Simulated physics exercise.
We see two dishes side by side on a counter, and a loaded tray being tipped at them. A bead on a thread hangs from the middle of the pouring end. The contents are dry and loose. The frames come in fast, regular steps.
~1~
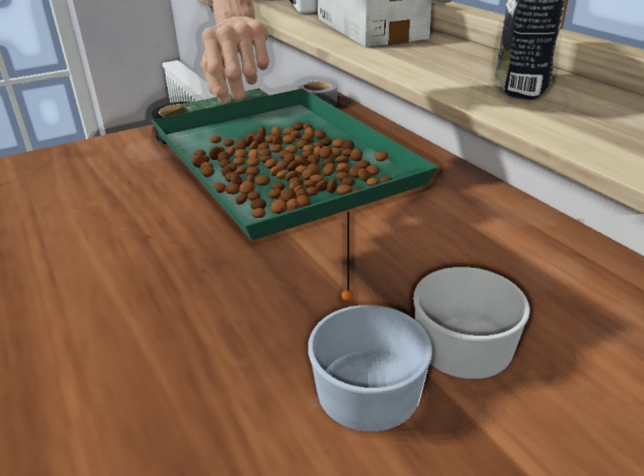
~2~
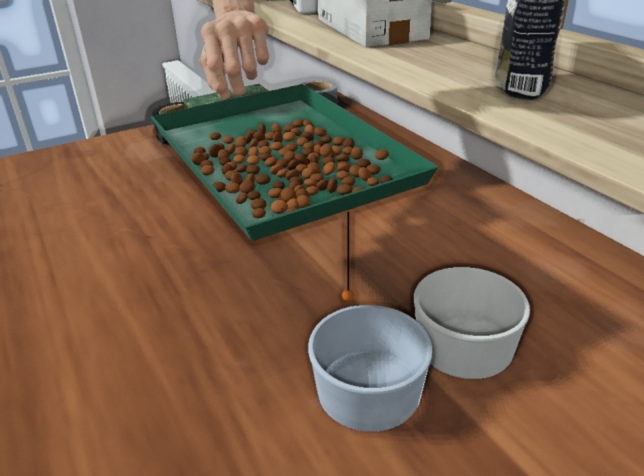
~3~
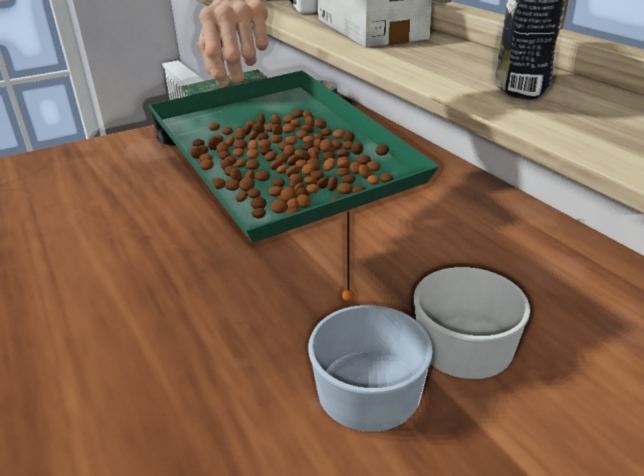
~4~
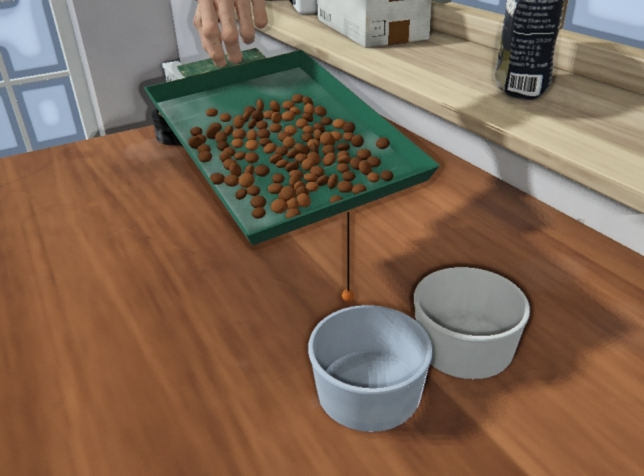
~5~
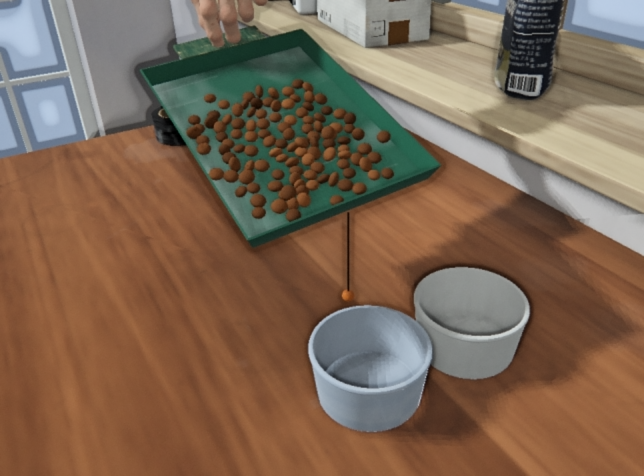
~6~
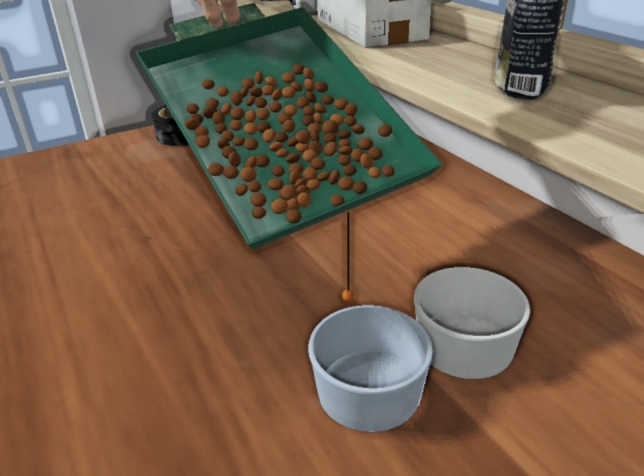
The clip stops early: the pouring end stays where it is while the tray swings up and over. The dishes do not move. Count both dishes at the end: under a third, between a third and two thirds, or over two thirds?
They take between a third and two thirds between them.
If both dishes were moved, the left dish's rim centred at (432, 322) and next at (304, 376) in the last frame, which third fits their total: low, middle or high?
At the first place less than a third, at the second more than two thirds.
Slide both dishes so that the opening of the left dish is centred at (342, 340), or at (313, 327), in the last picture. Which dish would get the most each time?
The first try: The dish on the left. The second: Left.
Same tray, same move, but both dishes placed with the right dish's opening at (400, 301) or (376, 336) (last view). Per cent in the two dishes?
Roughly 80 per cent, and 80 per cent.
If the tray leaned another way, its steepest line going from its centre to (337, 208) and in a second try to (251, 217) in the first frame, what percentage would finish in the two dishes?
Roughly 70 per cent, and 0 per cent.
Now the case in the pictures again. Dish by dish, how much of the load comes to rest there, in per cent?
Left dish near 40 in a hundred; right dish near 0.
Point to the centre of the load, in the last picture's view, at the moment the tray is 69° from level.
Near (305, 208).
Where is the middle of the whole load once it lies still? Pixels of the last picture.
Roughly at (333, 405).
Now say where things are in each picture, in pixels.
In the first frame, corners of the pouring end at (250, 220) and (428, 166), level; middle of the load at (293, 166), bits of dog kibble; left dish at (404, 402); right dish at (506, 350); bead on its thread at (348, 295).
In the second frame, corners of the pouring end at (251, 221) and (429, 166), level; middle of the load at (293, 165).
In the third frame, corners of the pouring end at (251, 224) and (429, 165), tipped barely, lowest at the left corner; middle of the load at (293, 160).
In the fourth frame, corners of the pouring end at (251, 228) and (430, 164), tipped a little, lowest at the left corner; middle of the load at (293, 153).
In the fifth frame, corners of the pouring end at (252, 232) and (431, 163), tipped clearly, lowest at the left corner; middle of the load at (293, 147).
In the sixth frame, corners of the pouring end at (252, 236) and (433, 162), tipped clearly, lowest at the left corner; middle of the load at (293, 142); left dish at (404, 402); right dish at (507, 350).
Soon after the last picture, tray tipped steeply; nearly all on the tray; a small part in the air.
A little later, tray tipped past a quarter turn; a stray few on the tray; about a third in the left dish; about half outside both; about a quarter in the air.
Later still, tray tipped past a quarter turn; about half in the left dish; a stray few in the right dish; about half outside both.
At rest, tray tipped past a quarter turn; about half in the left dish; a stray few in the right dish; about half outside both.
